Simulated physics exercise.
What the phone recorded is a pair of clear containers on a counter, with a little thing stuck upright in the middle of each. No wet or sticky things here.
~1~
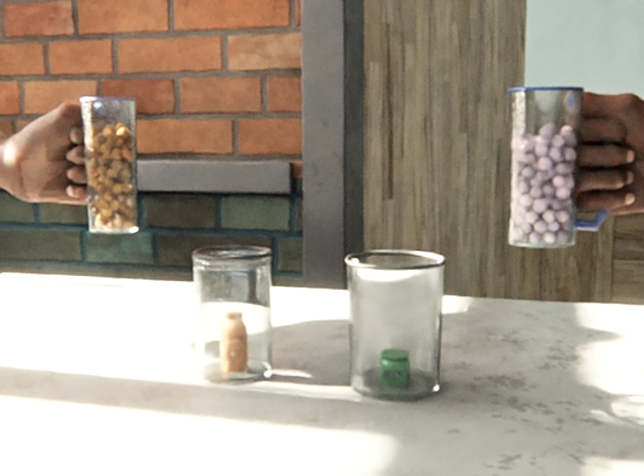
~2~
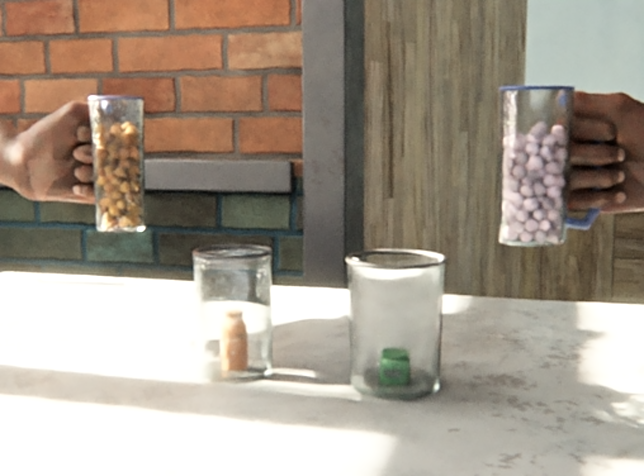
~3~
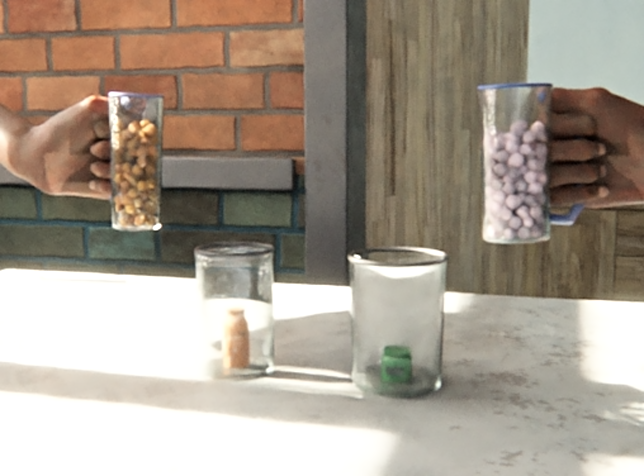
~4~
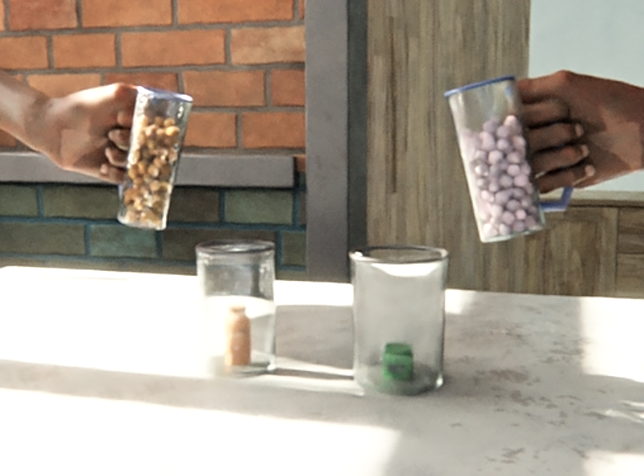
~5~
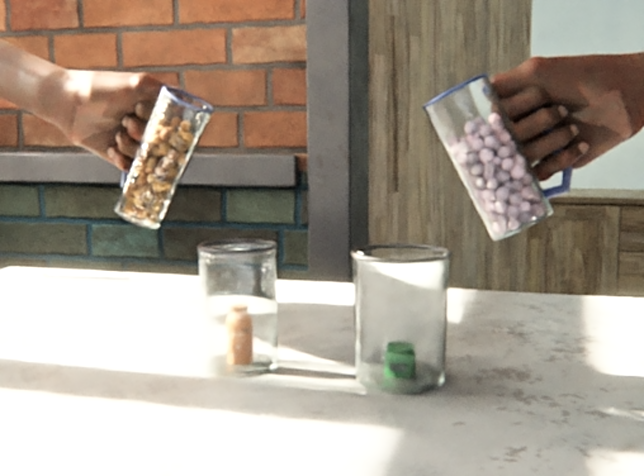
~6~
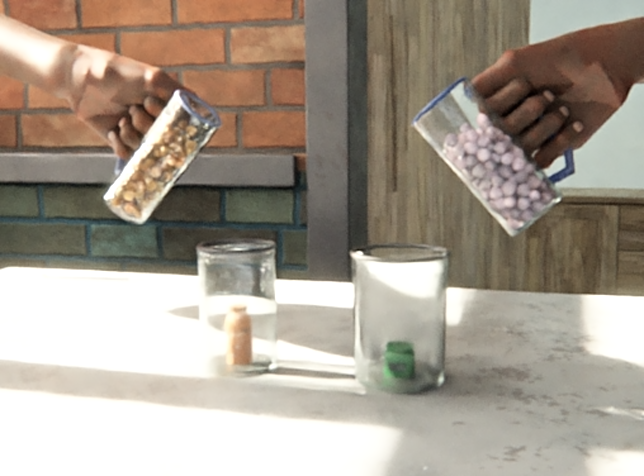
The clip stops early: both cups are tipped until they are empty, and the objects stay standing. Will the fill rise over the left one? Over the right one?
Left: Showing. Right: Submerged.
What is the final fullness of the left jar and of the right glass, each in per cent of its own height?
I'd say the left reaches about 45 in a hundred of its height, and the right about 45 in a hundred.
Then, 0.32 s on from there, left jar empty, all of its cupful still in the cup; right glass empty, all of its cupful still in the cup.
Then, 0.74 s on from there, left jar empty, all of its cupful still in the cup; right glass nearly empty, nearly all of its cupful still in the cup.
Then, 1.18 s on from there, left jar nearly empty, near two thirds of its cupful still in the cup; right glass a quarter full, near a quarter of its cupful still in the cup.
In the end, left jar half full (surface near (238, 310)), nothing beside it; right glass half full (surface near (400, 322)), nothing beside it; the left thing is still showing; the right thing is covered.
